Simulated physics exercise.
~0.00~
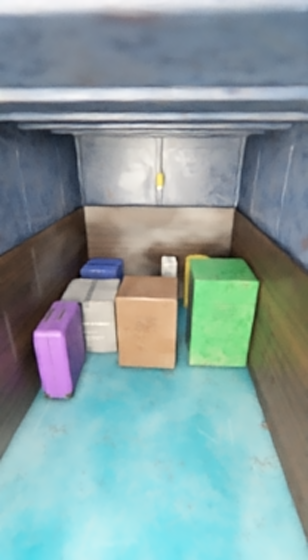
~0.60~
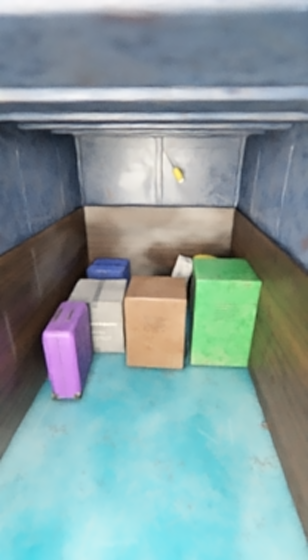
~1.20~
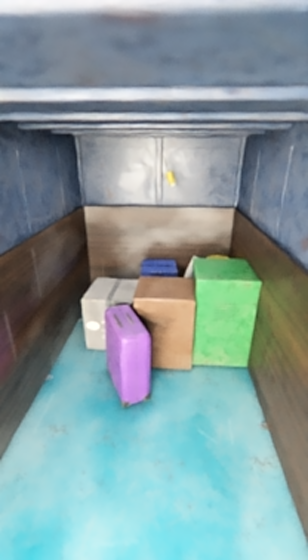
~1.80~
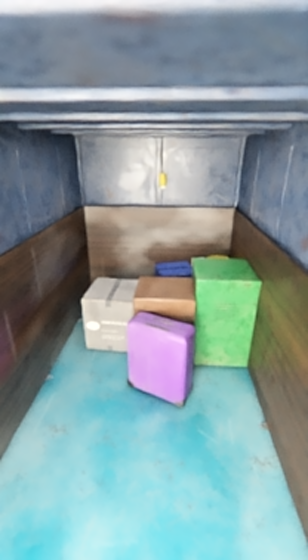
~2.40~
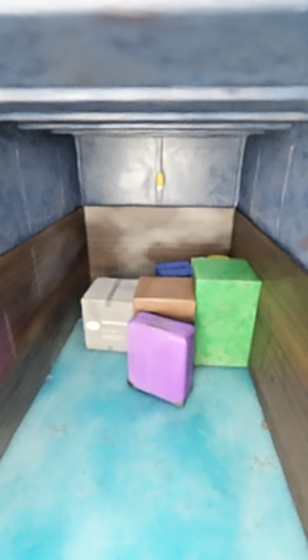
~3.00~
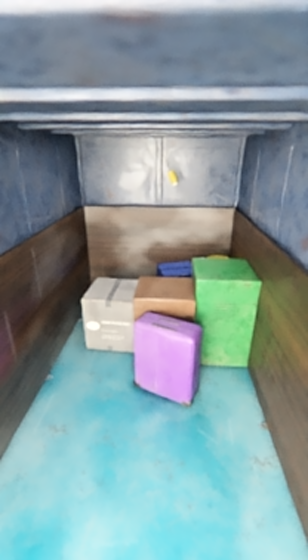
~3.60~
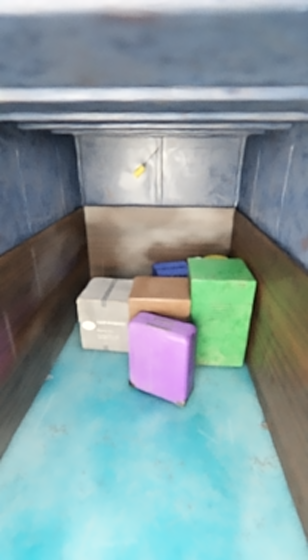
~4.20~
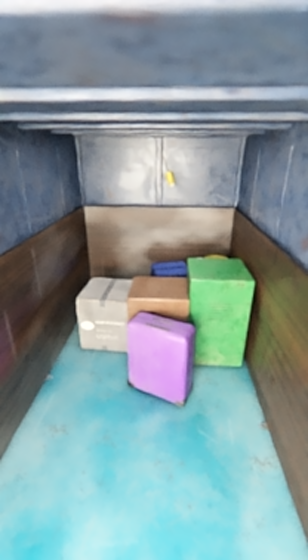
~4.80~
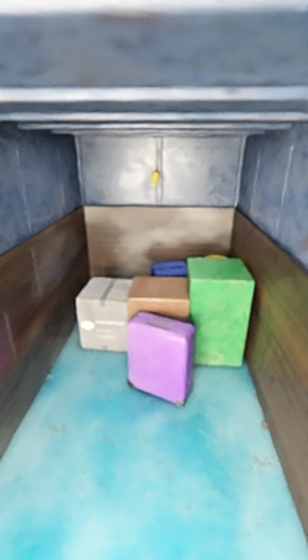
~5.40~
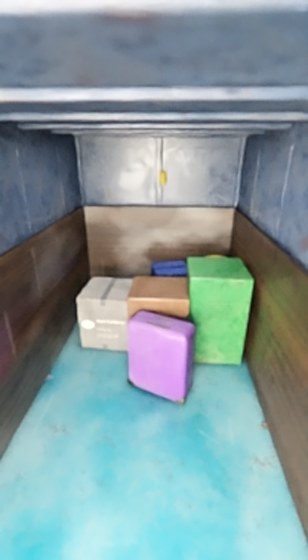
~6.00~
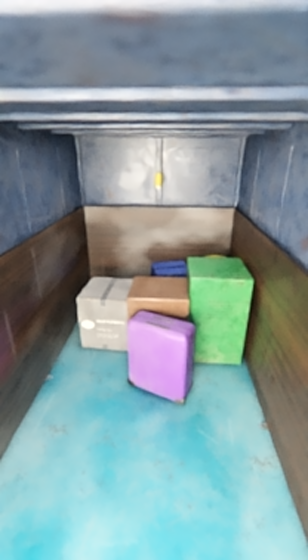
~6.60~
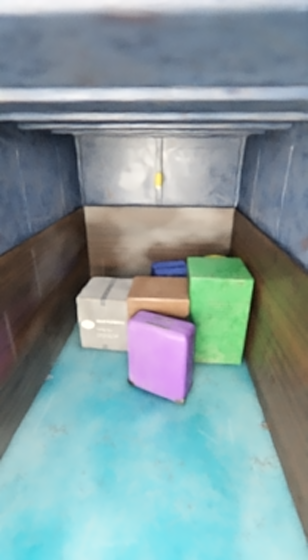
A purple case slides right across the van floor and stops before the brown box.
